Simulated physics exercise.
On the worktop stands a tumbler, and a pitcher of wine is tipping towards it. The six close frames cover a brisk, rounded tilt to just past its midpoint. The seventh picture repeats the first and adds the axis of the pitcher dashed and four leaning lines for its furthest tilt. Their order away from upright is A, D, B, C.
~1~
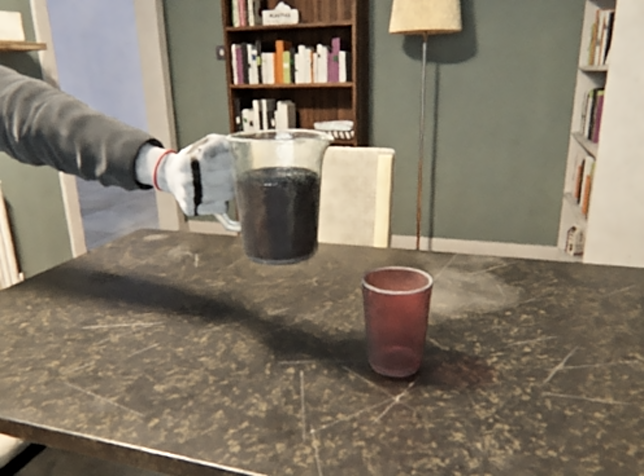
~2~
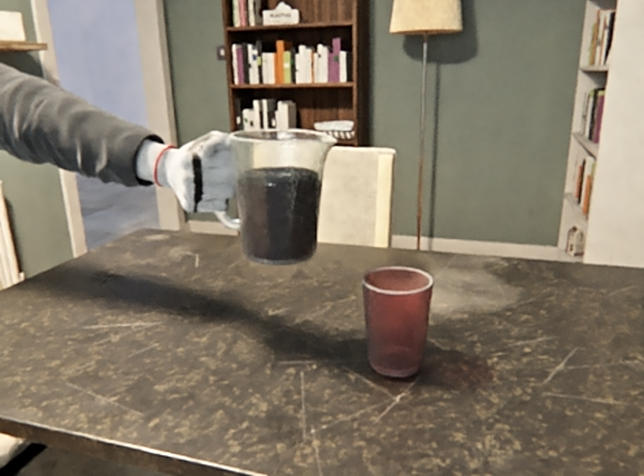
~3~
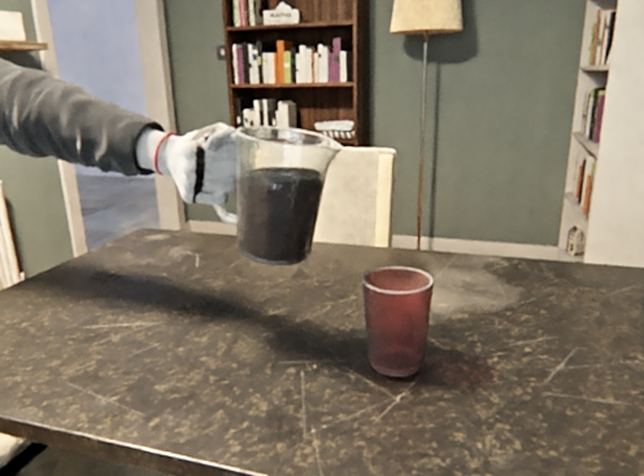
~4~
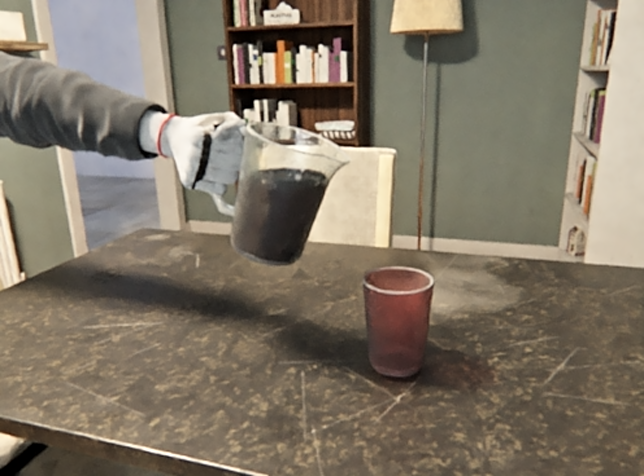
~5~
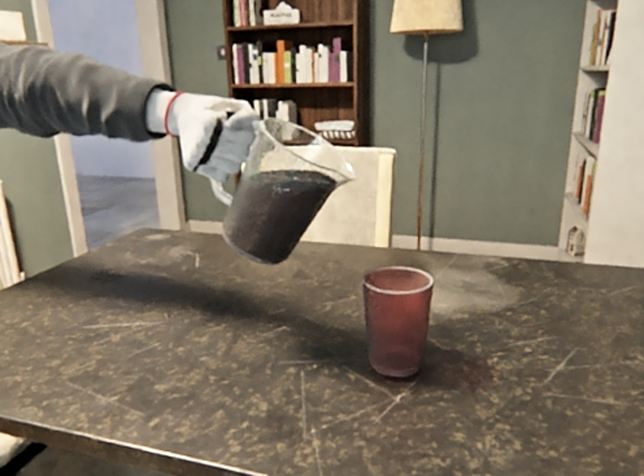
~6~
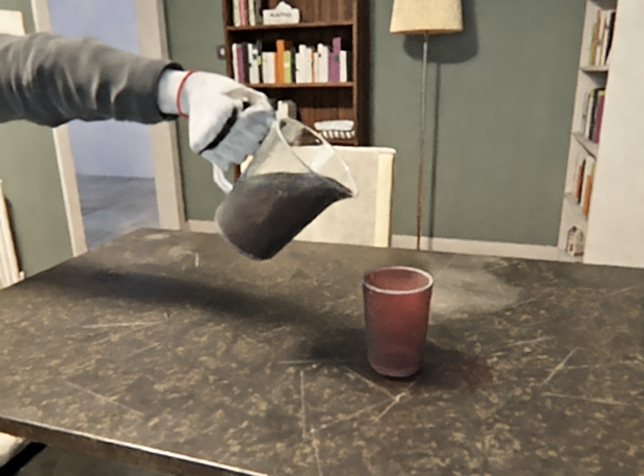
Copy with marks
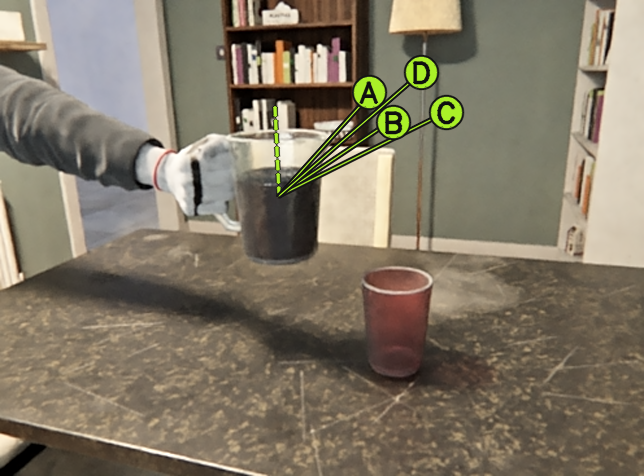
A white-gloved hand in a grey sleeve, reaching in from the left, holds a clear pitcher of dark liquid above a scratched, mottled dark tabletop, seen from slightly above by a still camera. A reddish tumbler stands right of centre, with a bookcase, pale chair, floor lamp and grey-green wall behind. The pitcher, upright at first, tilts steadily rightward, its liquid shifting towards the spout.
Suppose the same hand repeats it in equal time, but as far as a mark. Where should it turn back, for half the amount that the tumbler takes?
Best: C.
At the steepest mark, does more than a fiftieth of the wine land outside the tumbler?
No, it does not.
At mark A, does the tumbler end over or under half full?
Under half.
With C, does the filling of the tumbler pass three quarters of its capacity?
No.
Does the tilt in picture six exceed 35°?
Yes.
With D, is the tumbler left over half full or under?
Under half.
On the marked copy, A at (359, 106); B at (377, 129); C at (430, 119); D at (408, 83).
If A is chosen, the tumbler ends with about 7 % of what it can hold.
If B is chosen, the tumbler ends with about 31 % of what it can hold.
If C is chosen, the tumbler ends with about 49 % of what it can hold.
If D is chosen, the tumbler ends with about 17 % of what it can hold.
